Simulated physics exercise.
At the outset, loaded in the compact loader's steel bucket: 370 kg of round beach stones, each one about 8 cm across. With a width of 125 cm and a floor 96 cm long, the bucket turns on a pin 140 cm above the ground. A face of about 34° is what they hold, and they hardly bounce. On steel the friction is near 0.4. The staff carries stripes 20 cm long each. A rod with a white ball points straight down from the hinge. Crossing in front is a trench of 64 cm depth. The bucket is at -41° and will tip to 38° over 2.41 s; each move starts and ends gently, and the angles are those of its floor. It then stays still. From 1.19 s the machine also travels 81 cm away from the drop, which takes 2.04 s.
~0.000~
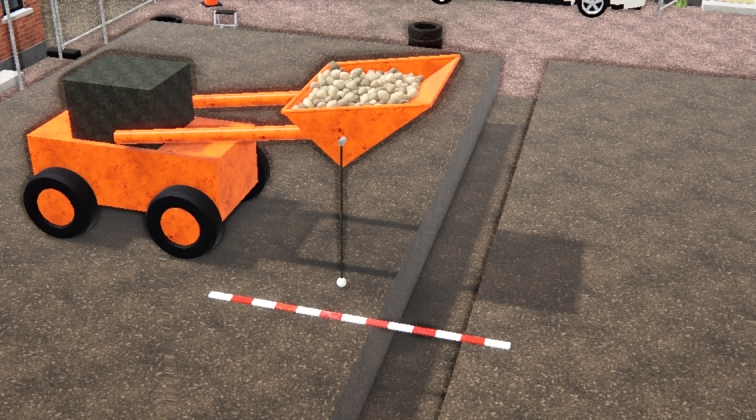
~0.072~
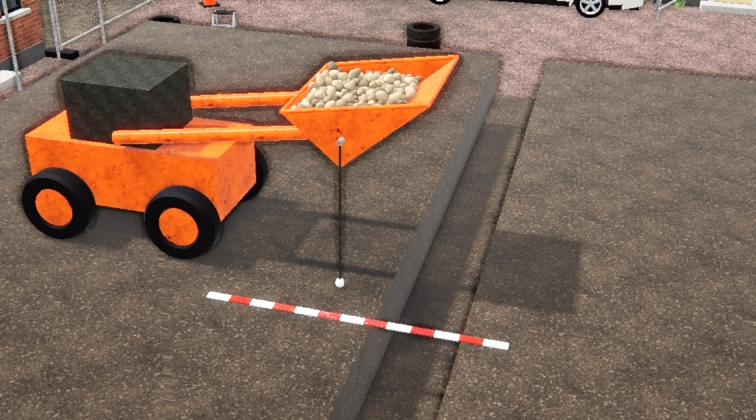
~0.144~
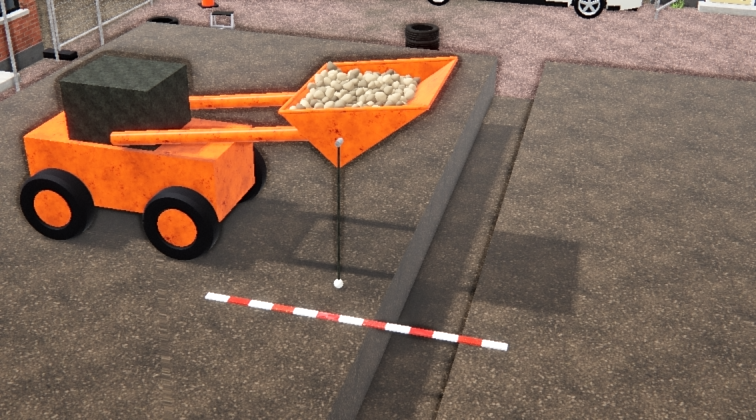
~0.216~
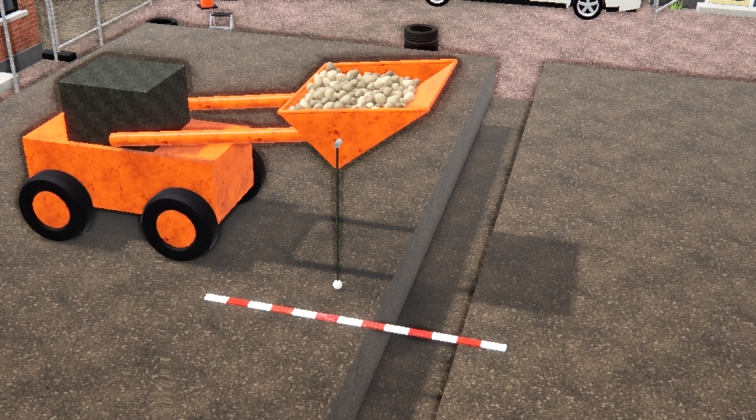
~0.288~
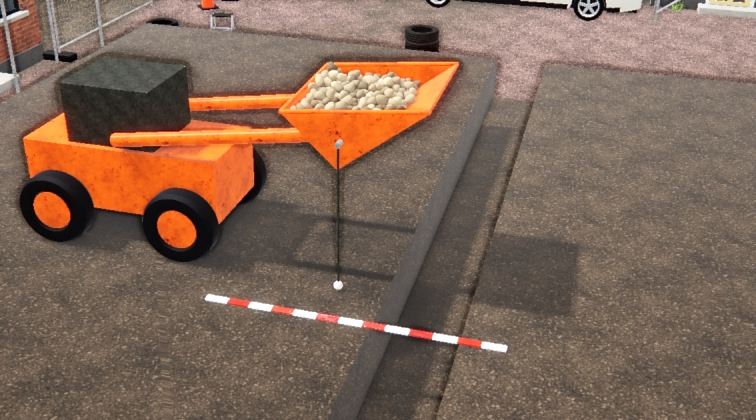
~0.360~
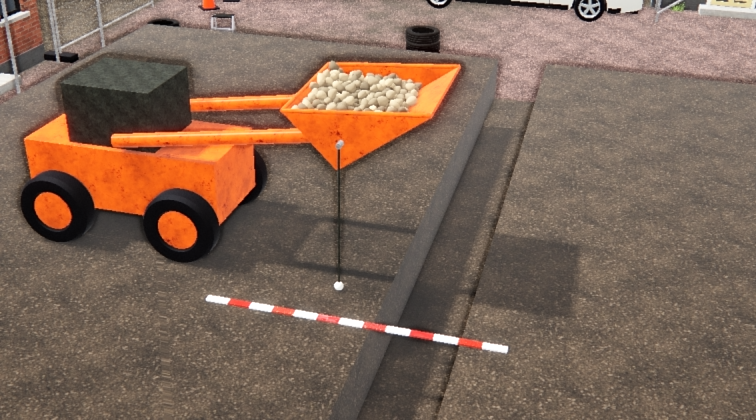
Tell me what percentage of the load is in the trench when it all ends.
I would put it at 80 %.
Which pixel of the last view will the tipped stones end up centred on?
Resting centre: About (435, 313).
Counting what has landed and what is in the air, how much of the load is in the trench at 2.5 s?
65 per cent, give or take.
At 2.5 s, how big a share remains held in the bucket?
I'd say it's holding near 5 per cent.
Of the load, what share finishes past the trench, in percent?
About 0%.
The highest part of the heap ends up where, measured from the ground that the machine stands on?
About 14 cm higher than the ground.
After 1.8 s the floor is at 26°; 89 % in the bucket, 11 % in the trench; the foremost stones are at (433, 206).
After 2.5 s the floor is at 38°; 6 % in the bucket, 31 % short of the trench, 63 % in the trench; the foremost stones are at (473, 324).
After 3.7 s the floor is at 38°; 0 % in the bucket, 20 % short of the trench, 80 % in the trench; the foremost stones are at (472, 329).
After 6.4 s the floor is at 38°; 0 % in the bucket, 20 % short of the trench, 80 % in the trench; the foremost stones are at (472, 328).
